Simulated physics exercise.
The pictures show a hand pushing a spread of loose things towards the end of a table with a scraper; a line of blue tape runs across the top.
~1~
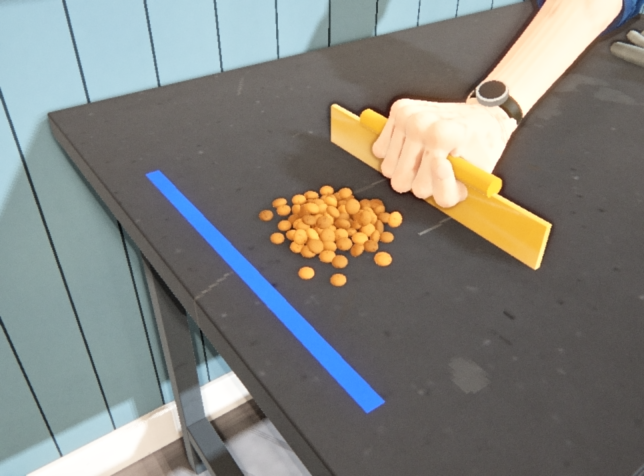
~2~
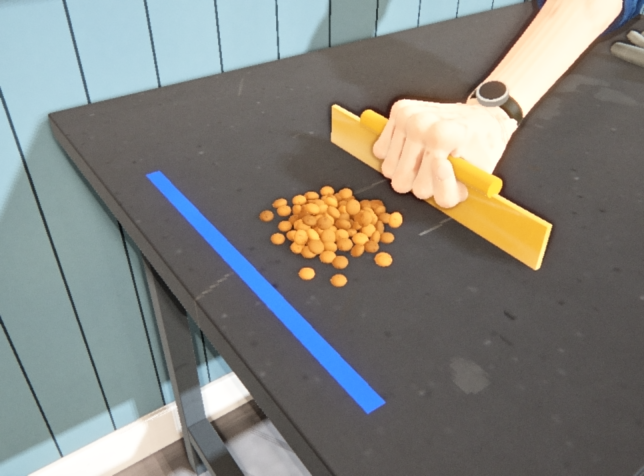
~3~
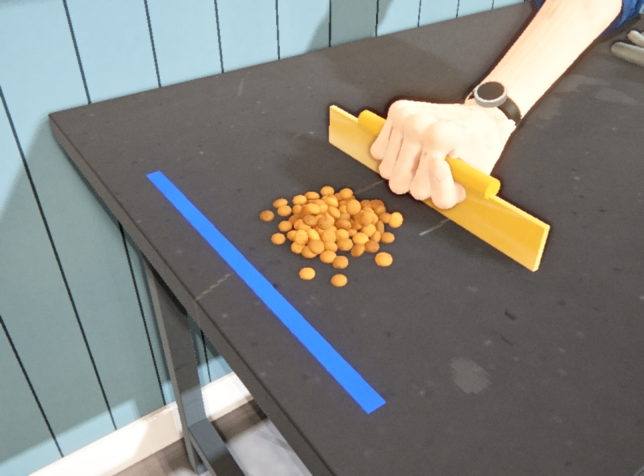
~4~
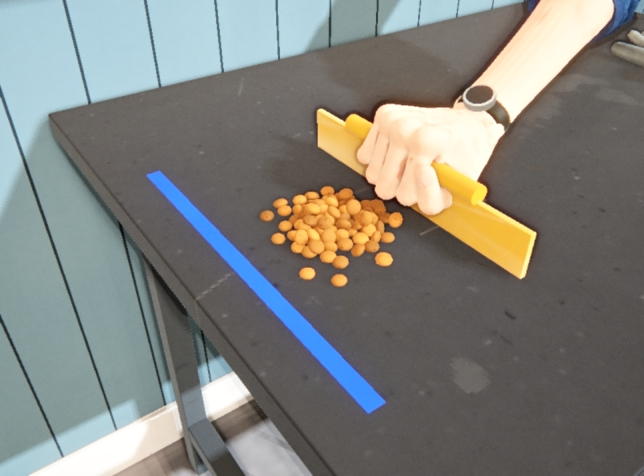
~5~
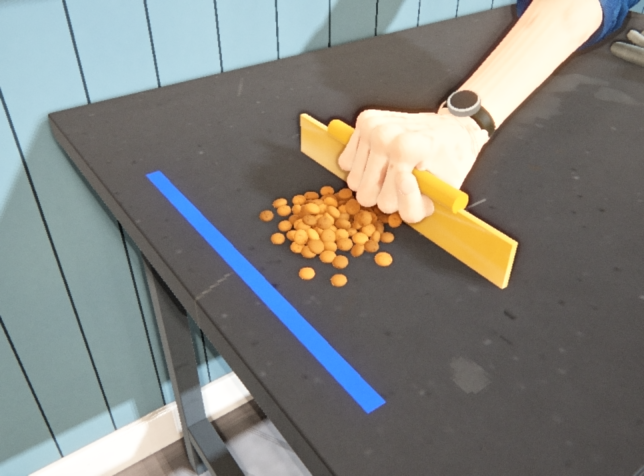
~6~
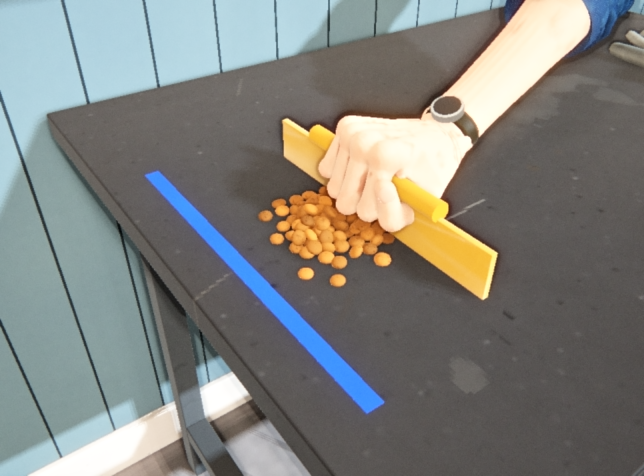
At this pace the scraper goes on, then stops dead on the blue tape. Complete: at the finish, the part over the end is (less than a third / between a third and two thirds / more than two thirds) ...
At the finish, the part over the end is between a third and two thirds.
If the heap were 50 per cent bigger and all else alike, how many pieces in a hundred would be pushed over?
60 %, about.
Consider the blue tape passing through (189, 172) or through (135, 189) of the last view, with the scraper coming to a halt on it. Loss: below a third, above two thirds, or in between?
First try: Below one third; second try: Above two thirds.
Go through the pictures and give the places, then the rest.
In the first frame, scraper at (524, 234), at rest; blue tape at (160, 181), about two fingers from the edge; edge at (188, 291); the heap at (331, 227), bits of cat kibble.
In the second frame, scraper at (524, 235), at rest.
In the third frame, scraper at (522, 236); the heap at (332, 227).
In the fourth frame, scraper at (509, 243).
In the fifth frame, scraper at (491, 252); the heap at (332, 227).
In the sixth frame, scraper at (471, 262); blue tape at (159, 181); edge at (187, 291); the heap at (326, 229), about a quarter pushed along.
Soon, scraper still moving, near (301, 201); heap all on the table, its front near (240, 277).
A while on, scraper stopped at the blue tape; heap about a quarter over the edge.
Towards the end, scraper stopped at the blue tape; heap about half over the edge.
Finally, scraper stopped at the blue tape; heap about half over the edge.
